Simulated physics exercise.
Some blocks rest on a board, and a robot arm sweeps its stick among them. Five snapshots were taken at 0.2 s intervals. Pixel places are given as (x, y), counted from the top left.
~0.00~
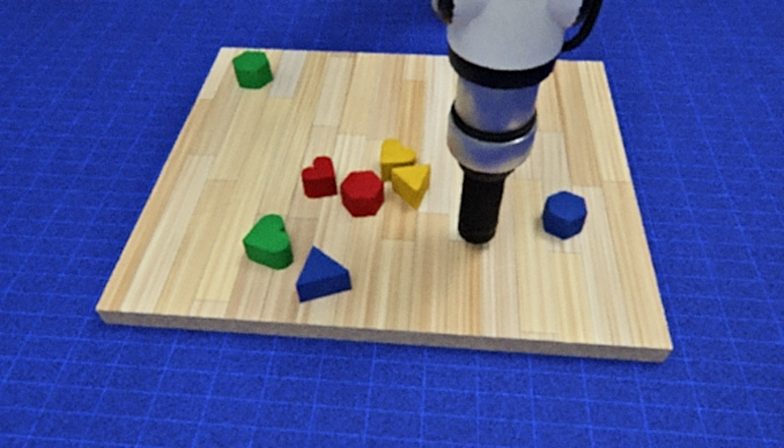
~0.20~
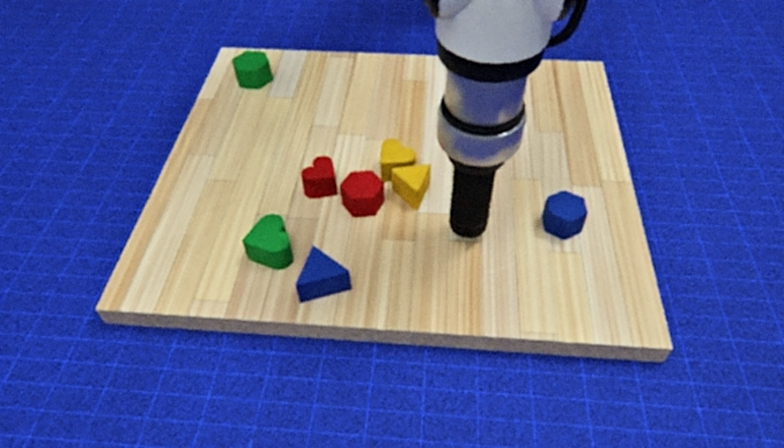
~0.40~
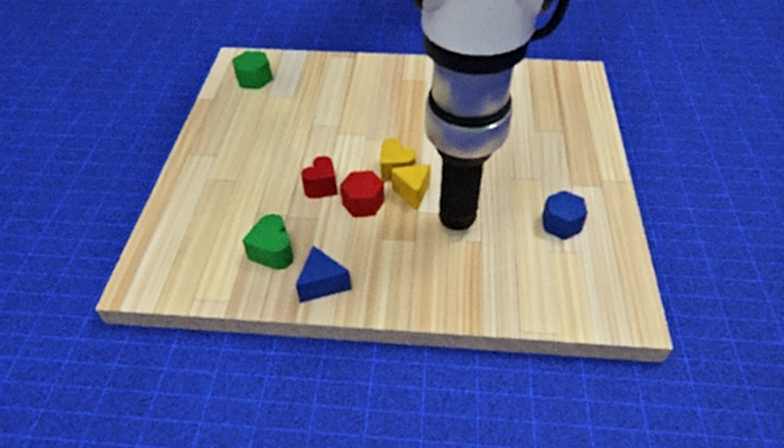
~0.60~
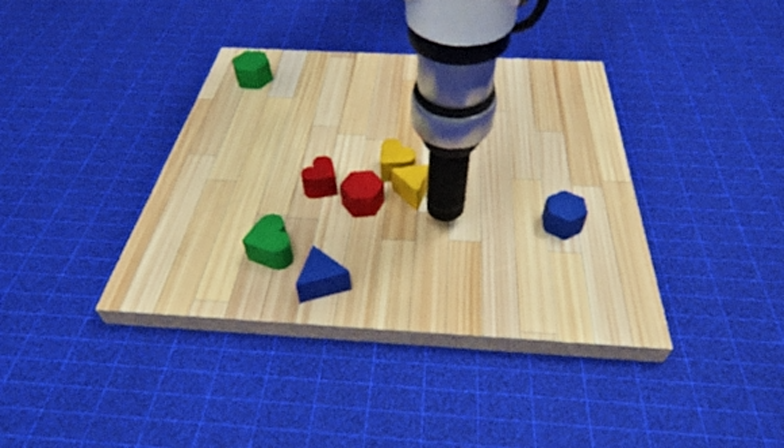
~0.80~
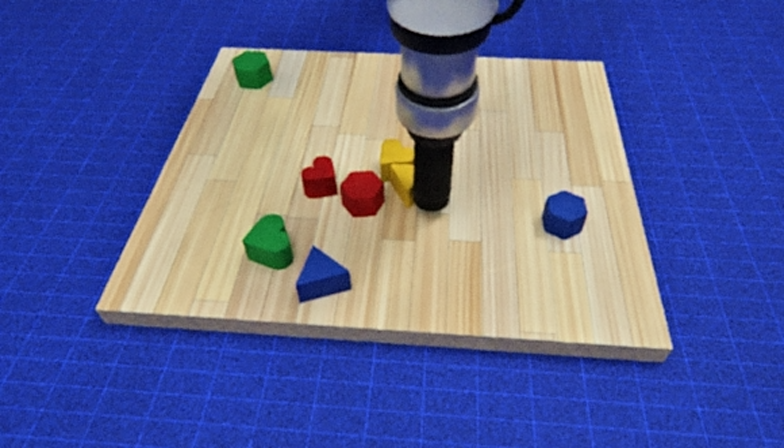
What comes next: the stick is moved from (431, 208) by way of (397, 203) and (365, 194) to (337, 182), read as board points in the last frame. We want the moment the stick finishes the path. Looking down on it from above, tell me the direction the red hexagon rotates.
Answer: Against the clock.
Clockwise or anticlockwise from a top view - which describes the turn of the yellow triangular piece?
From above, it looks like the yellow triangular piece goes clockwise.
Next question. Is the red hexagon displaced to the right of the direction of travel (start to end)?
I'd say no.
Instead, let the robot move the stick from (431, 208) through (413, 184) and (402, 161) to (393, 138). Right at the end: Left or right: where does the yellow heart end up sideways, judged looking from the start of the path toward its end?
It is pushed towards the left-hand side.
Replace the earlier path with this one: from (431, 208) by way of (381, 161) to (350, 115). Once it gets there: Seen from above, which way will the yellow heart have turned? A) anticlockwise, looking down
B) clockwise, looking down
Letter B.
What follows on the original path. One third of the way, stick at (397, 194); red hexagon at (350, 183), turned 20° anticlockwise; yellow heart at (391, 146), turned 30° clockwise; yellow triangular piece at (383, 164), turned 20° clockwise.
Two thirds of the way, stick at (365, 185); red heart at (303, 168), turned 55° clockwise; red hexagon at (327, 183), turned 45° anticlockwise; yellow heart at (390, 143), turned 50° clockwise; yellow triangular piece at (363, 154), turned 60° clockwise.
At the end, stick at (336, 173); red heart at (285, 165), turned 65° clockwise; red hexagon at (308, 183), turned 65° anticlockwise; yellow heart at (390, 142), turned 55° clockwise; yellow triangular piece at (356, 147), turned 85° clockwise.
